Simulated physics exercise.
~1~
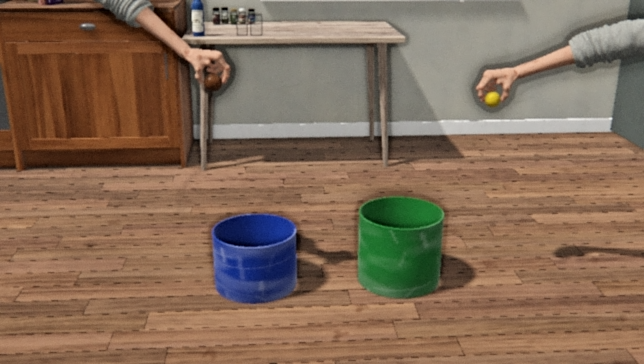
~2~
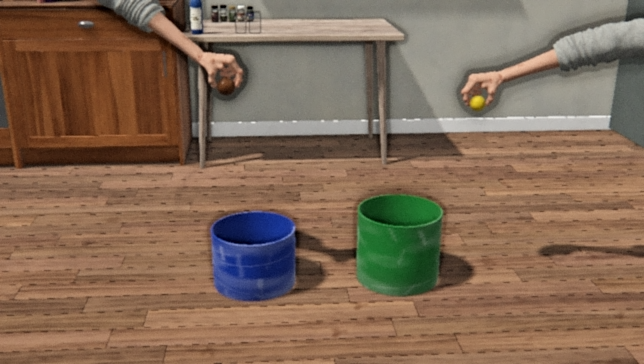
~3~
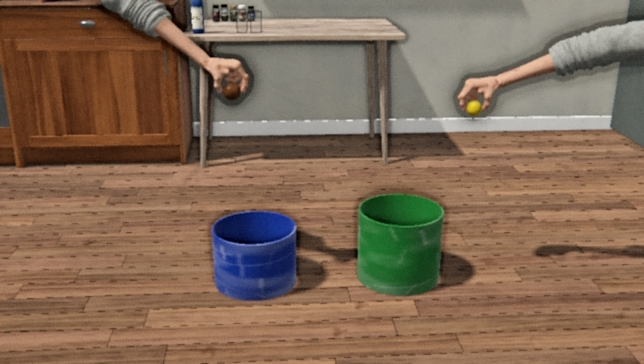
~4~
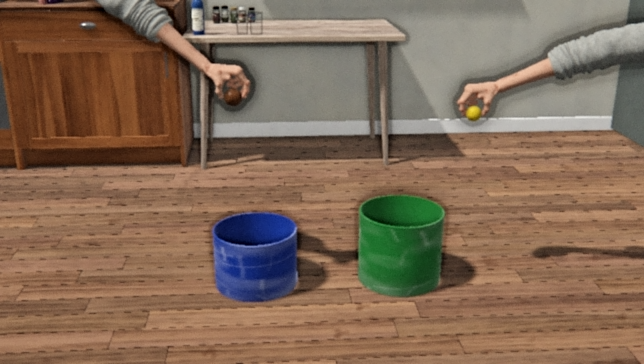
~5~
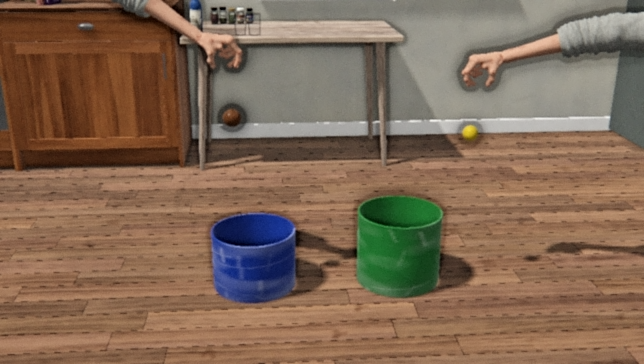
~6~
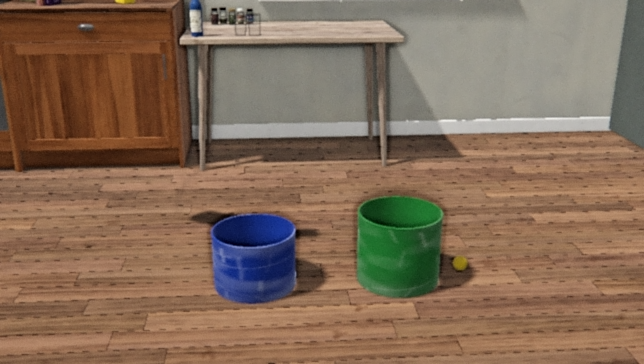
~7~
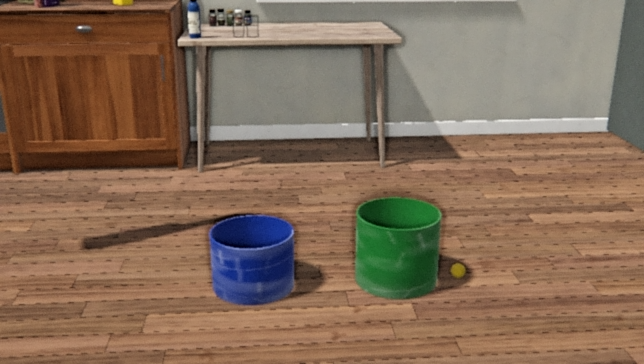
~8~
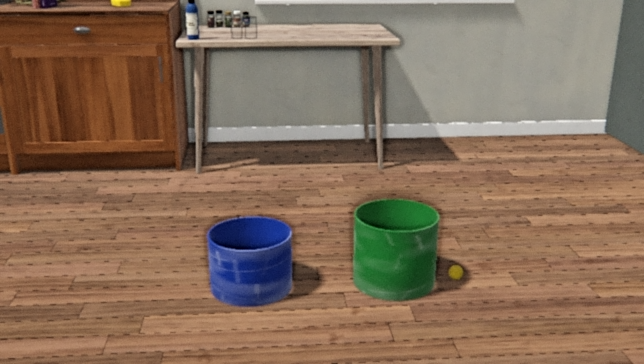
A brown onion and a yellow lemon are held by two hands reaching in from the left and right, above a wooden floor in a room seen from the front and slightly above by a gently swaying camera. A blue bin stands below on the left and a green bucket on the right, with a cabinet and narrow table behind. The hands shift inward, then open and let both things fall. The arms withdraw as the onion drops out of sight into the blue bin. The lemon misses the green bucket and ends on the floor just to its right.
